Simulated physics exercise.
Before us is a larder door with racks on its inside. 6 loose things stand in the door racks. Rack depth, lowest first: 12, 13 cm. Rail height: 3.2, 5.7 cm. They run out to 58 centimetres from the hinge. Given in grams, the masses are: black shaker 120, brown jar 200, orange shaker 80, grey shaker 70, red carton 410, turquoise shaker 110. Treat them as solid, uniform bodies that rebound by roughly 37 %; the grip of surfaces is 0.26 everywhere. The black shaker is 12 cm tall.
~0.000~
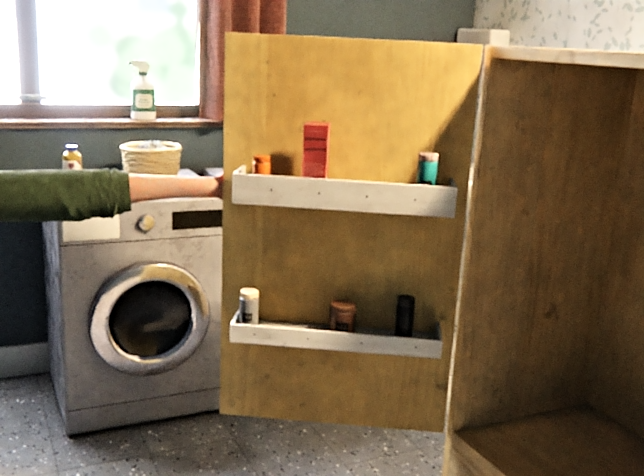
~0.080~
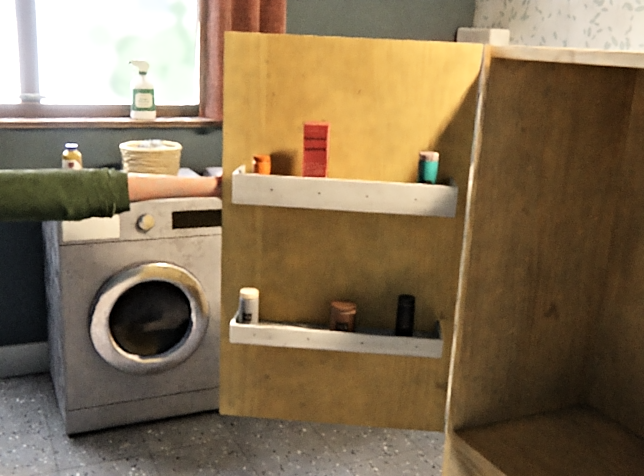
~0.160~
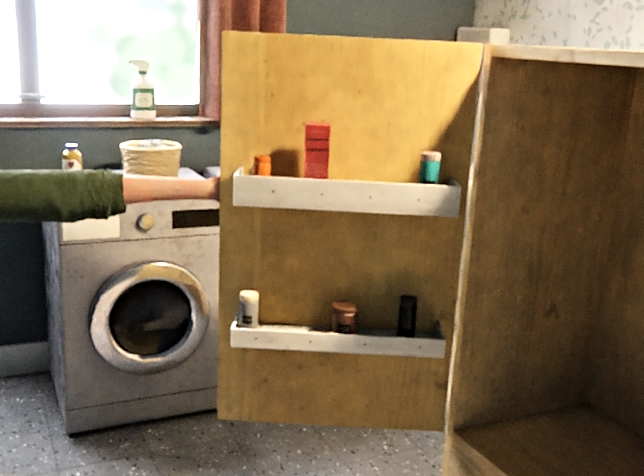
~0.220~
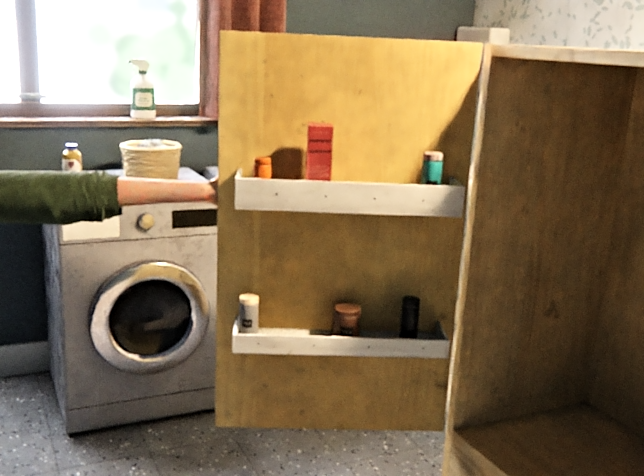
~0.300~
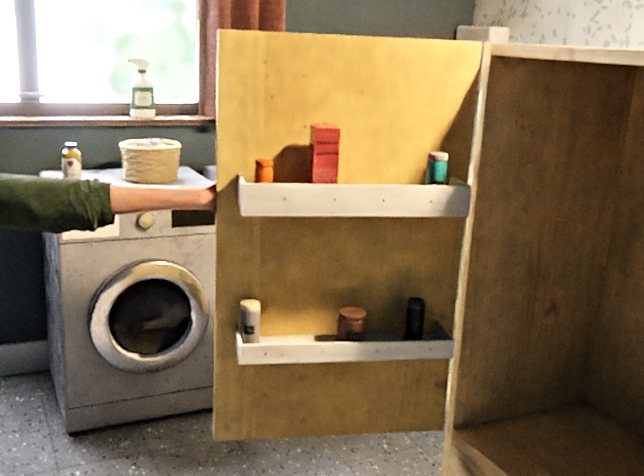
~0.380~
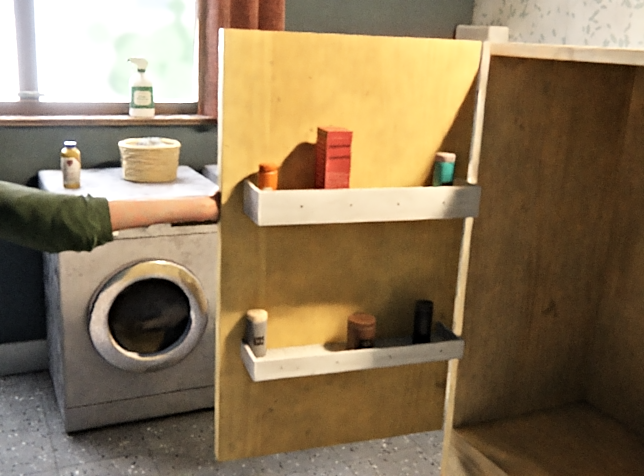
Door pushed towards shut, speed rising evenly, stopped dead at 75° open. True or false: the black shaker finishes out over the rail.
False.
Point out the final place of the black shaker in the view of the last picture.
Somewhere around (451, 330).
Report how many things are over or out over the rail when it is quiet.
Count: 1.
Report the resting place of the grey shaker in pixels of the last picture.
It settles somewhere near (313, 380).
Around 0.58 s, door at 75°; black shaker at 4° to upright near (453, 331); grey shaker at 20° to upright; red carton at 9° to upright.
Around 0.68 s, door at 75°; black shaker shifted 2 cm near (453, 330); grey shaker on its side; red carton at 19° to upright.
Finally (1.7 s), on their side or leaning hard in the door racks, grey shaker; not toppled but over 5 cm from the start, orange shaker; the other 4 still in place (within 5 cm). In the last view, black shaker near (451, 330).
